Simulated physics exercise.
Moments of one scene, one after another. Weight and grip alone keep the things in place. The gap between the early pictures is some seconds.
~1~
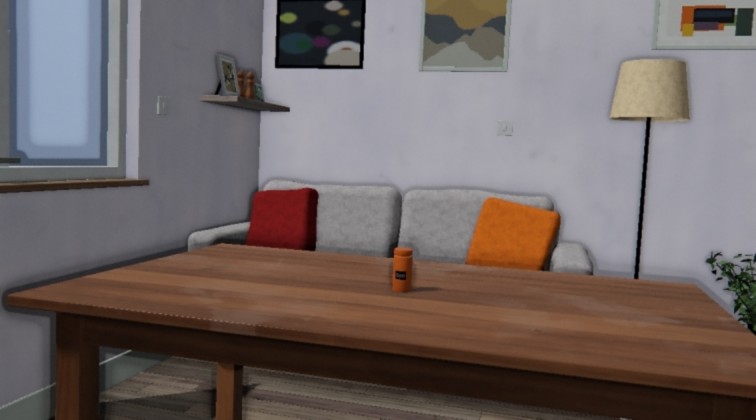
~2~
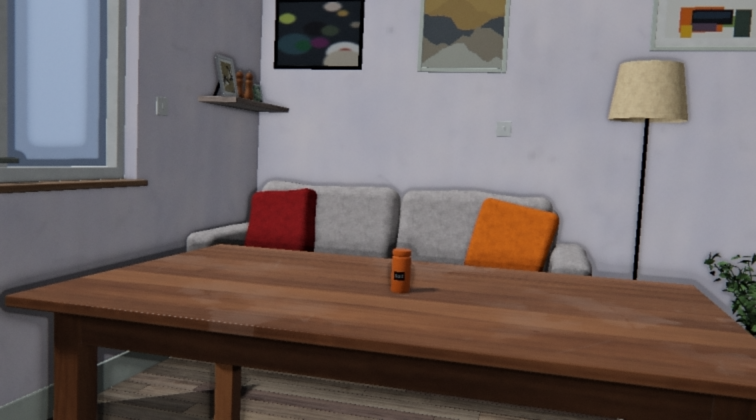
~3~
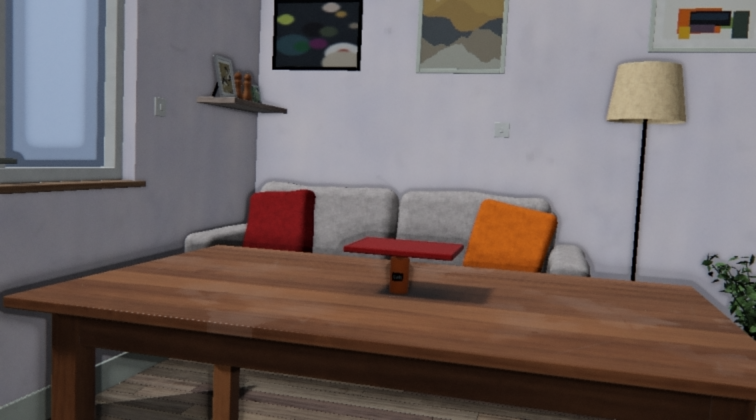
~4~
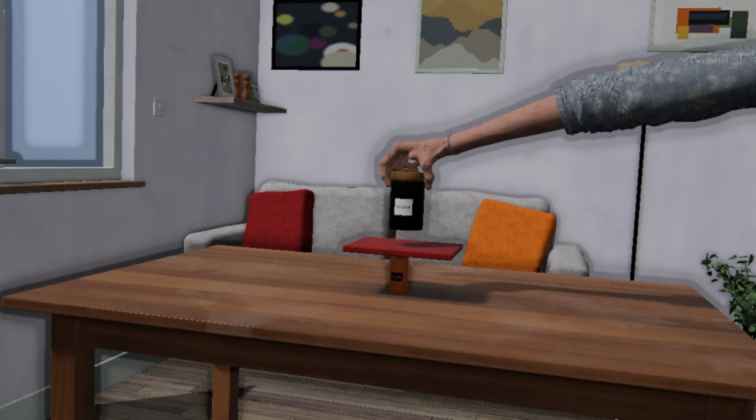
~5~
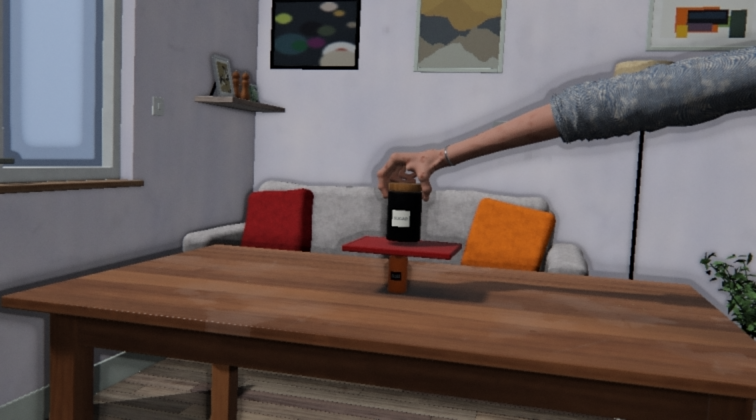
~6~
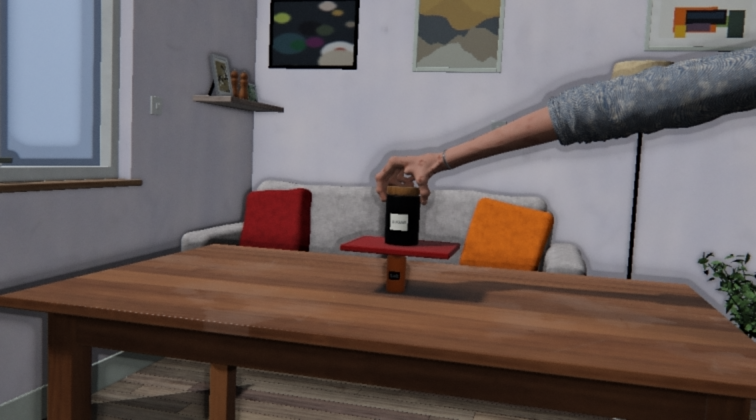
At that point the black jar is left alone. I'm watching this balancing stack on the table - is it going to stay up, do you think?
The tower remains standing.
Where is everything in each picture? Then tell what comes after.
In the first frame, the last thing is not in view yet.
In the second frame, the last thing is not in view yet.
In the third frame, the last thing is not in view yet; red lid (406, 248).
The fourth frame shows on its way; black jar (407, 200); red lid (405, 248).
The fifth frame shows on its way; black jar (404, 212); red lid (404, 247).
The sixth frame shows in place under the hand; black jar (403, 215); red lid (403, 247).
Then, 0.30 s on from there, no change.
Then, 0.70 s on from there, black jar resting near (403, 216).
In the end, all 3 unmoved. At the end, from the last picture's camera, black jar near (403, 216). The stack holds.
